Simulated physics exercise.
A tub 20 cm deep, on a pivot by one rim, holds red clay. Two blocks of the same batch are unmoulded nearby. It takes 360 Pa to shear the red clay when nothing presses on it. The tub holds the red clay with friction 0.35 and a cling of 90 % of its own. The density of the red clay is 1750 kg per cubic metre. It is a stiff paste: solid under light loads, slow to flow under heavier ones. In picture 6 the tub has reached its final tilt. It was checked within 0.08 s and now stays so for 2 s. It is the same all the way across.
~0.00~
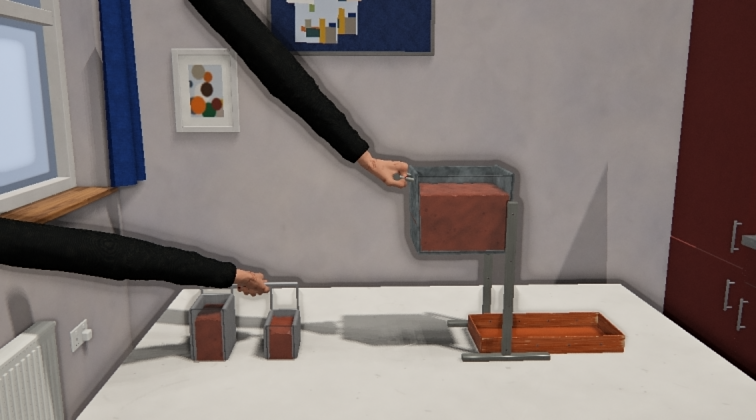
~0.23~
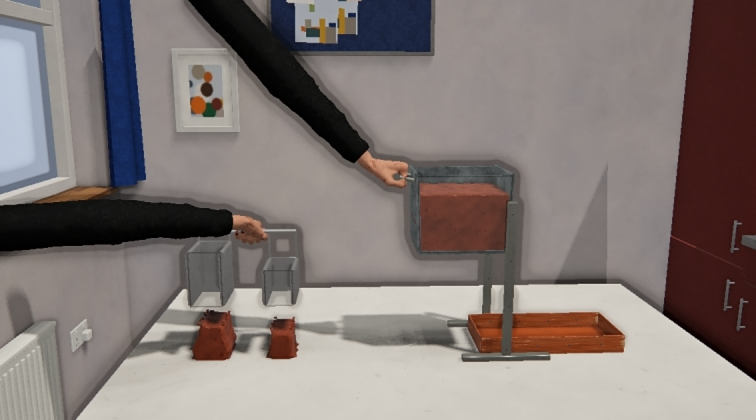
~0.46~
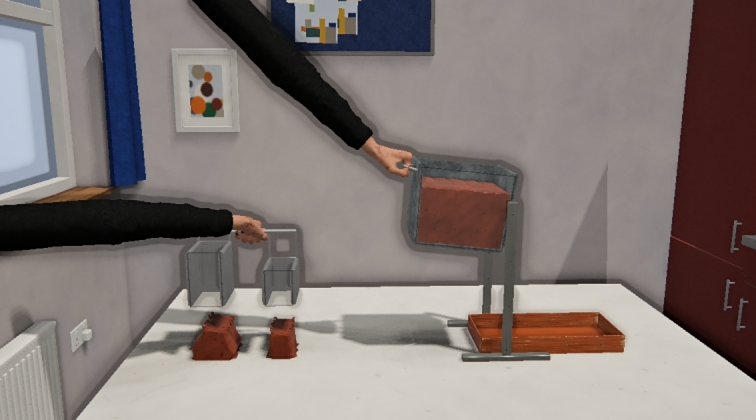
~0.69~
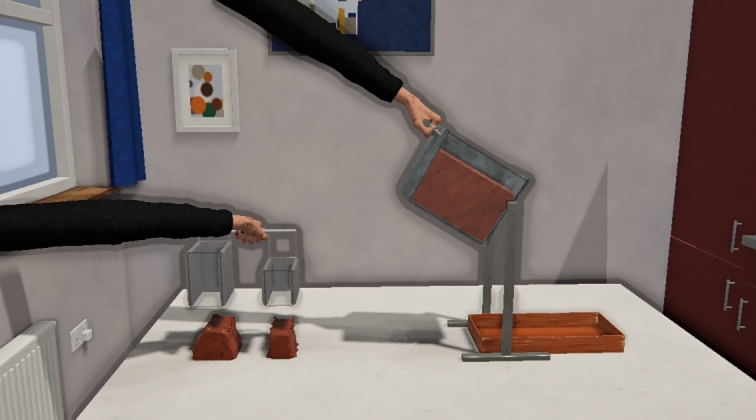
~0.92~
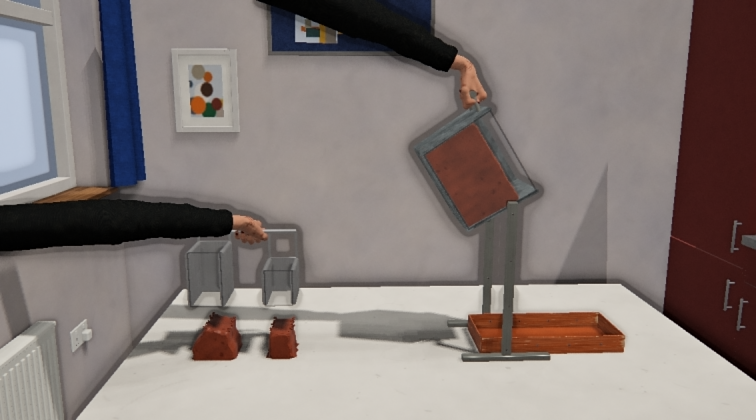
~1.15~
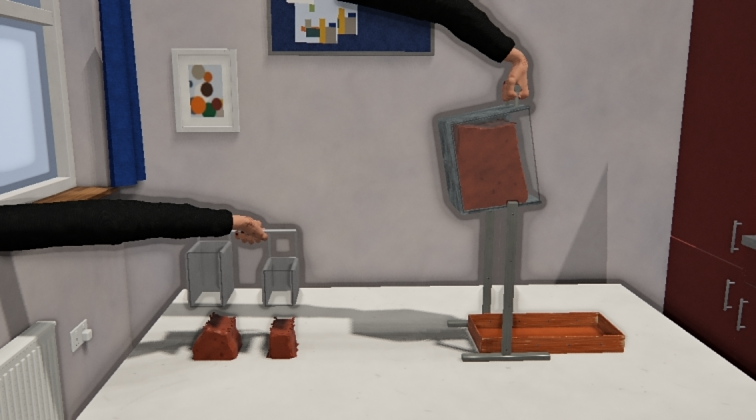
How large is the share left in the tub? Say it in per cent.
Expect roughly 68 %.
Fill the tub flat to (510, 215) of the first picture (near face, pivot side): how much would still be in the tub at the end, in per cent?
Then about 100 %.
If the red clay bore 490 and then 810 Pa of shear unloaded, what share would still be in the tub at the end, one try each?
In turn about 75 %, 100 %.
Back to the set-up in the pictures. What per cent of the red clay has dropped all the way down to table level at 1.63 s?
Some 8 per cent.
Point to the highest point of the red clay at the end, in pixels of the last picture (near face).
Near (478, 158).
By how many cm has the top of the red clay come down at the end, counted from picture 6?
About 9 cm.
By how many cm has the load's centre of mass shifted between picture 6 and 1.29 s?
Roughly 4 cm.
After 1.29 s, the tub is at 80 degrees and holds 96 %.
After 1.46 s, the tub is at 80 degrees and holds 75 %.
After 1.63 s, the tub is at 80 degrees and holds 69 %.
After 1.80 s, the tub is at 80 degrees and holds 68 %.
After 3.15 s, the tub is at 80 degrees and holds 68 %.
